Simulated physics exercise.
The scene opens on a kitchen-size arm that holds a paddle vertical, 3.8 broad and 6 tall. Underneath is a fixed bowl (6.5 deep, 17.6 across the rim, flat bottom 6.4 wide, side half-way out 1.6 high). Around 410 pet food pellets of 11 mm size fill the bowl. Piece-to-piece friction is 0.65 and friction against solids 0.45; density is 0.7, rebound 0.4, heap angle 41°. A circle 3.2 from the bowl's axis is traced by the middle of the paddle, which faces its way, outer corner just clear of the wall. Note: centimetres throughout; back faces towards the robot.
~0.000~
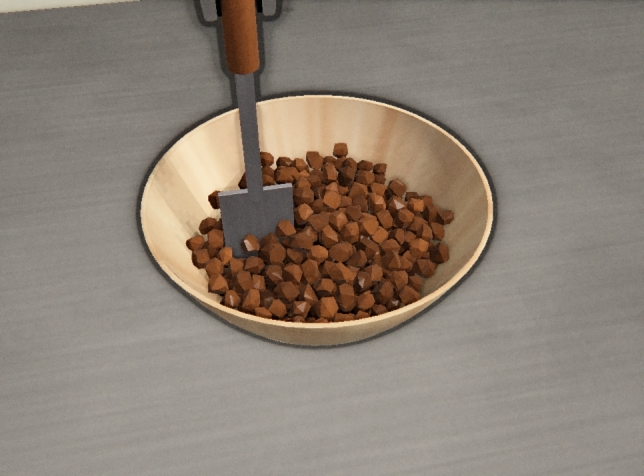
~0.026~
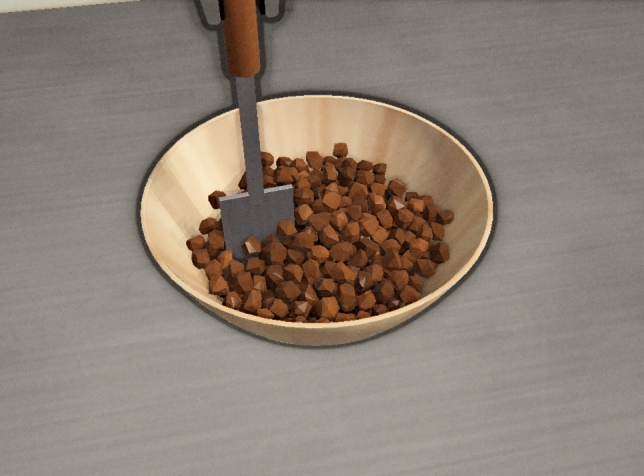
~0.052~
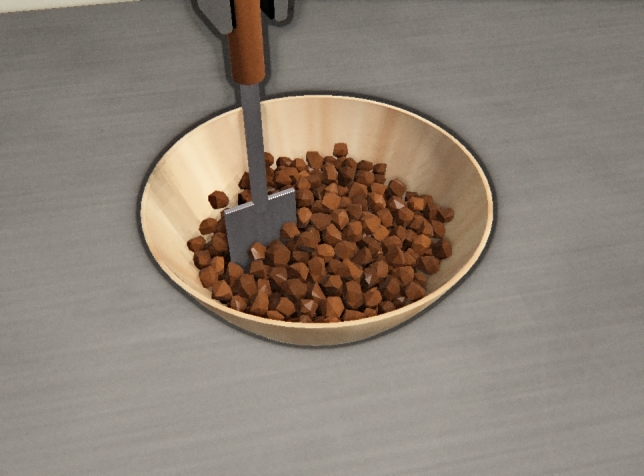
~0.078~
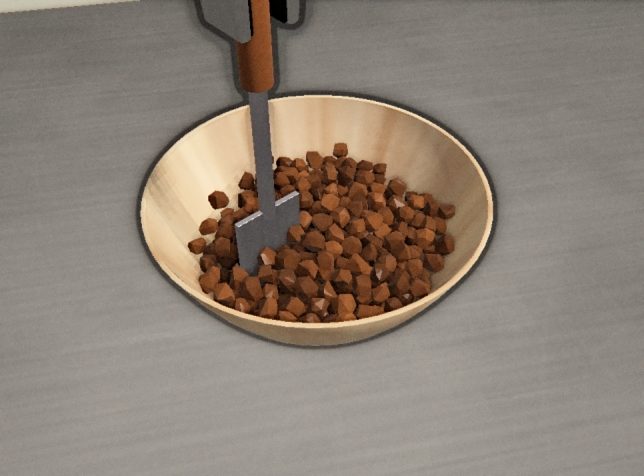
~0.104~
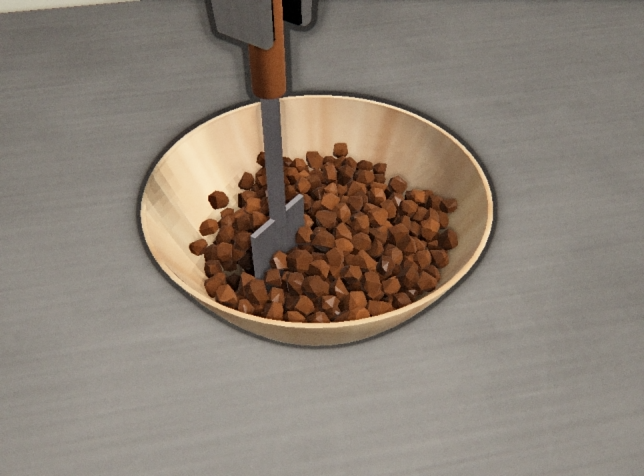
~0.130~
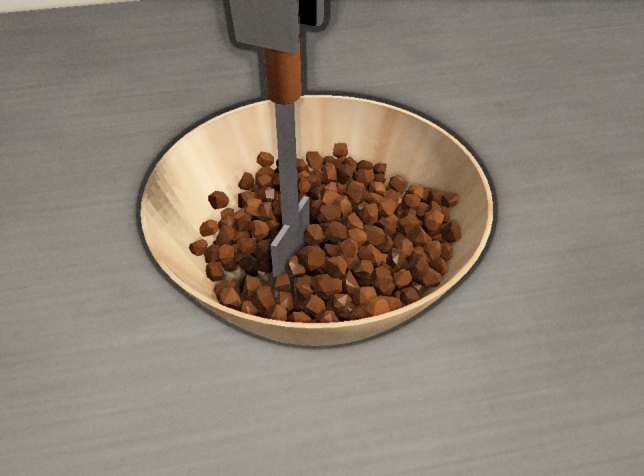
Flat metal paddle on a robot arm pushing through brown pellets in a wooden bowl, turning edge-on while moving right and nearer.
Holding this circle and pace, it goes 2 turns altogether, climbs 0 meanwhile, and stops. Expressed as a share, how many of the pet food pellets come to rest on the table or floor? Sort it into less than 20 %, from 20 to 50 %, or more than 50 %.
It goes in less than 20 %.
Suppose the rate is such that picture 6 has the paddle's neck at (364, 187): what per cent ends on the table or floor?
About 45 %.
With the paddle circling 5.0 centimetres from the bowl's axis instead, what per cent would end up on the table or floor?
Roughly 30 percent, I'd expect.
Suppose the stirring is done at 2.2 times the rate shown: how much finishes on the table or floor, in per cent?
Roughly 40 per cent.
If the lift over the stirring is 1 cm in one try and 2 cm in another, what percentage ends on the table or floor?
I'd reckon around 10 and 10 per cent.
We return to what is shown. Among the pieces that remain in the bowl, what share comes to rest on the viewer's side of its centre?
Around 60 per cent of what the bowl keeps.
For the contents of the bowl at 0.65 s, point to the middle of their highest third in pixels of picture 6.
Near (216, 205).
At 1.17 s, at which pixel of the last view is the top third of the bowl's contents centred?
Near (345, 160).
By 0.65 s, 317° round, highest piece 9 above the table; 388 in the bowl, 14 on the table or floor, 5 in flight or on the tool.
By 1.17 s, 219° round, highest piece 8 above the table; 367 in the bowl, 37 on the table or floor, 3 in flight or on the tool.
By 1.63 s, 0° round, highest piece 7 above the table; 355 in the bowl, 52 on the table or floor.
By 2.33 s, 0° round, highest piece 7 above the table; 355 in the bowl, 52 on the table or floor.
Final count, 355 in the bowl, 52 on the table or floor. That is 13 % on the table or floor.
